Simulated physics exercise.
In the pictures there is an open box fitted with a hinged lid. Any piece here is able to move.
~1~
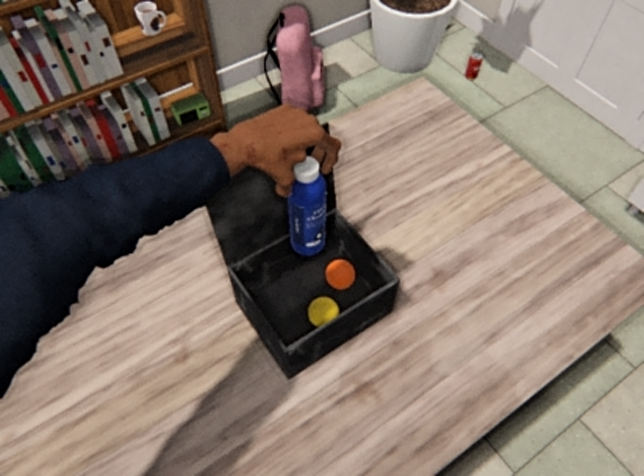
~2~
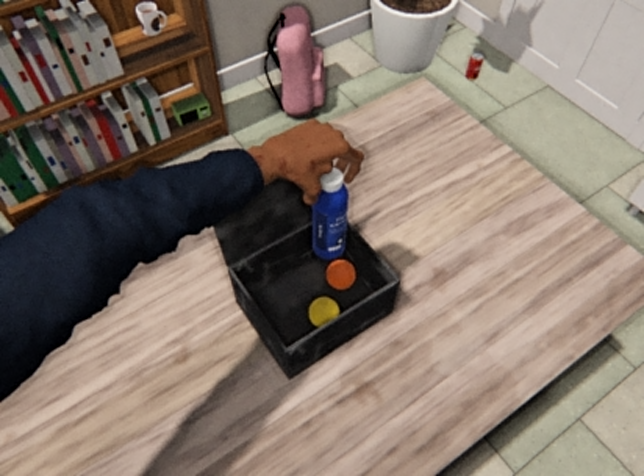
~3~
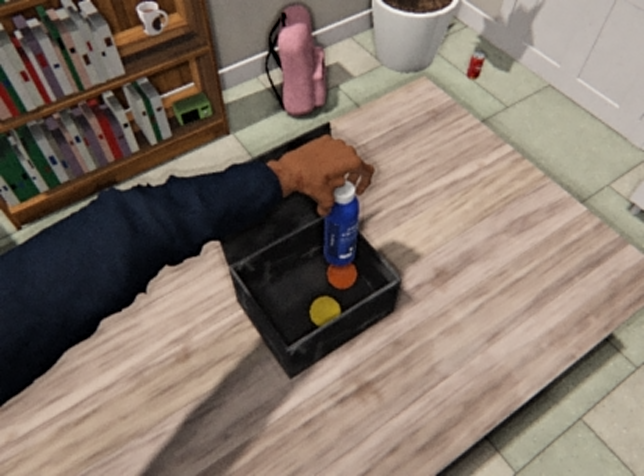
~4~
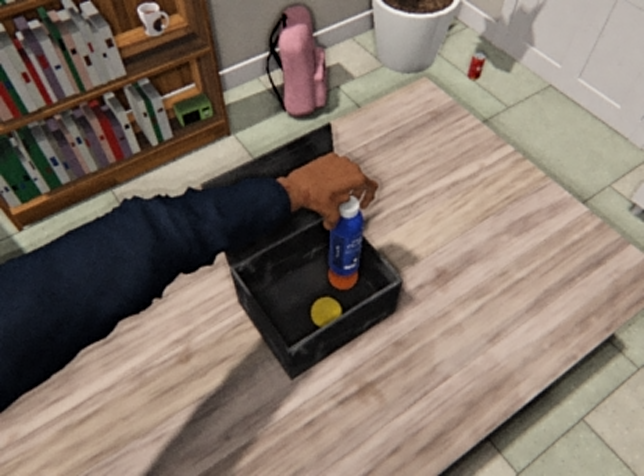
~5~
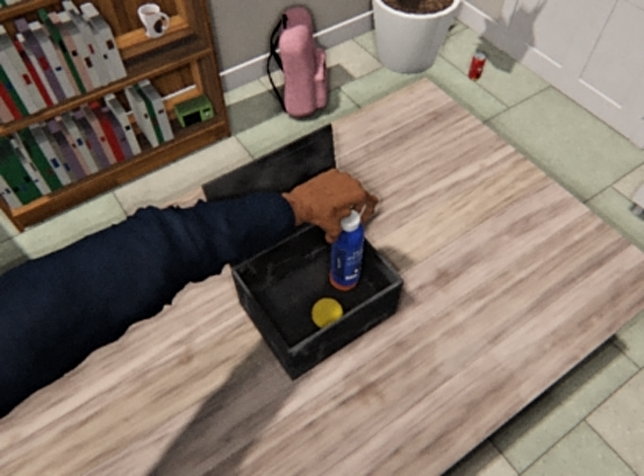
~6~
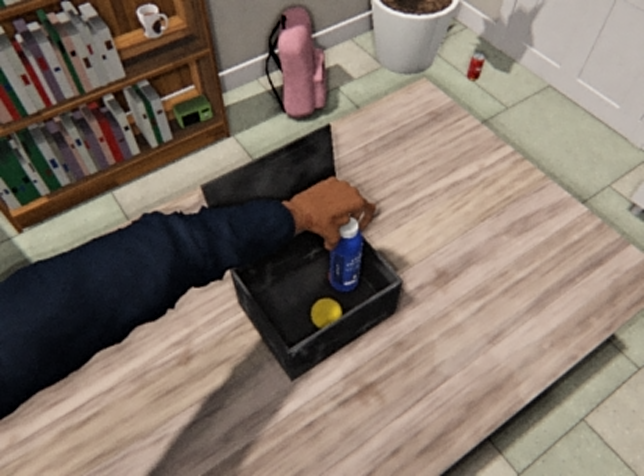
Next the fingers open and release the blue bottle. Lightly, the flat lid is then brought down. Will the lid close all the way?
Yes: Sure enough, it gets closed.
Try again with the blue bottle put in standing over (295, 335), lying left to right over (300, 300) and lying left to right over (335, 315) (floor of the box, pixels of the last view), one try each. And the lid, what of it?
First, it stays open; second, it shuts; third, it shuts.
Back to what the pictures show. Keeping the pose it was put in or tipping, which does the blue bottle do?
Once everything settles, the blue bottle ends up at a slant.
Then, 0.50 s after the last picture, blue bottle tipped 55° from how it was near (334, 294); orange lemon rolled about its own width.
Then, 1.50 s after the last picture, lid 69° above the rim; blue bottle tipped 64° from how it was near (335, 293); orange lemon rolled about its own width; yellow lemon rolled a little.
Then, 1.90 s after the last picture, lid 16° above the rim; blue bottle tipped 64° from how it was near (335, 293); orange lemon rolled about its own width; yellow lemon rolled a little.
At rest, lid shut; tipped over in the box, blue bottle; moved from the start, orange lemon; yellow lemon in place. Seen from the same camera at the end, blue bottle near (335, 293).
